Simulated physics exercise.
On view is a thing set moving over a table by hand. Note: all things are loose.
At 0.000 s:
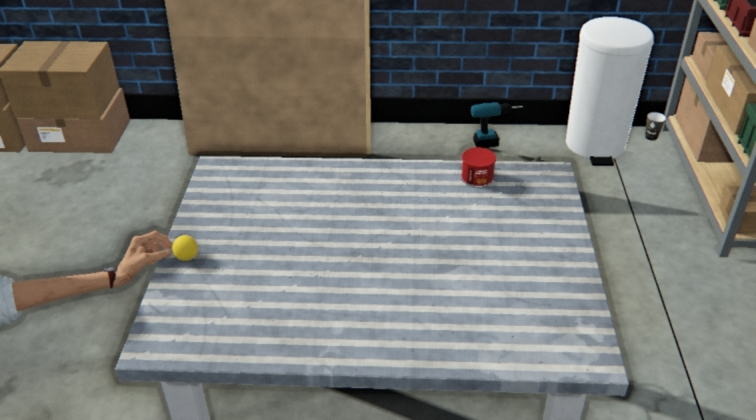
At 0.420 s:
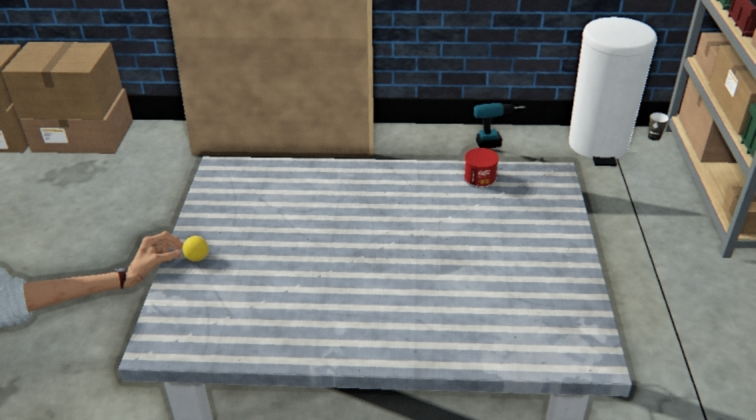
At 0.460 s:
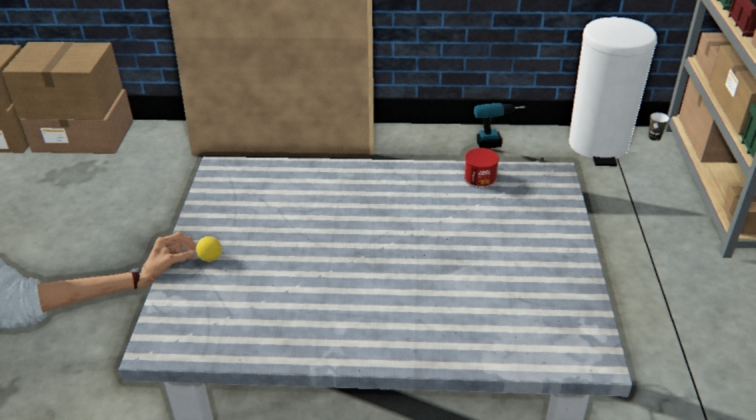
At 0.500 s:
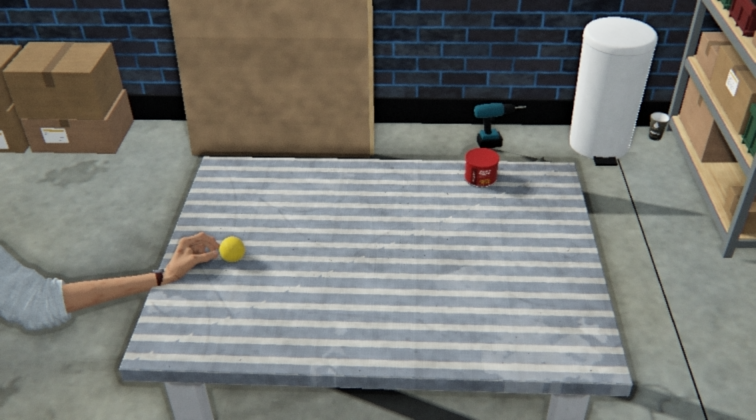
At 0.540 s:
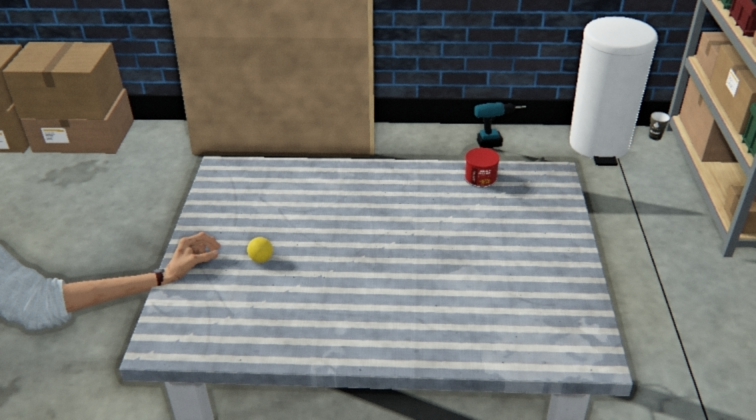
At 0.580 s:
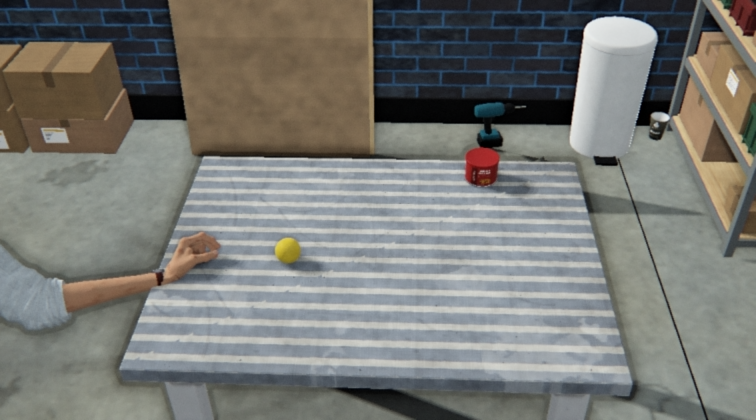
A yellow lemon sits at the left of a grey-and-white striped table in a garage-like room with a blue brick wall, seen from above. A red tin stands near the table's far right corner, with a teal drill, white tank, shelves and cardboard boxes beyond. A hand from the left pushes the lemon rightward, then stays still while it rolls on alone across the stripes.
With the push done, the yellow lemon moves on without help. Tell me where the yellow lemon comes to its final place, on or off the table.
It leaves the top.
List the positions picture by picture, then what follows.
In the first frame, under the hand; yellow lemon (186, 248).
In the second frame, under the hand; yellow lemon (196, 249).
In the third frame, under the hand; yellow lemon (209, 249).
In the fourth frame, yellow lemon (232, 250).
In the fifth frame, yellow lemon (260, 250) displaced about its own width.
In the sixth frame, yellow lemon (288, 251) displaced well along.
Around 0.78 s, yellow lemon displaced well along near (425, 254).
Around 1.08 s, yellow lemon now off the table.
Around 1.48 s, things are still on the move.
Finally (1.6 s), off the table, yellow lemon.
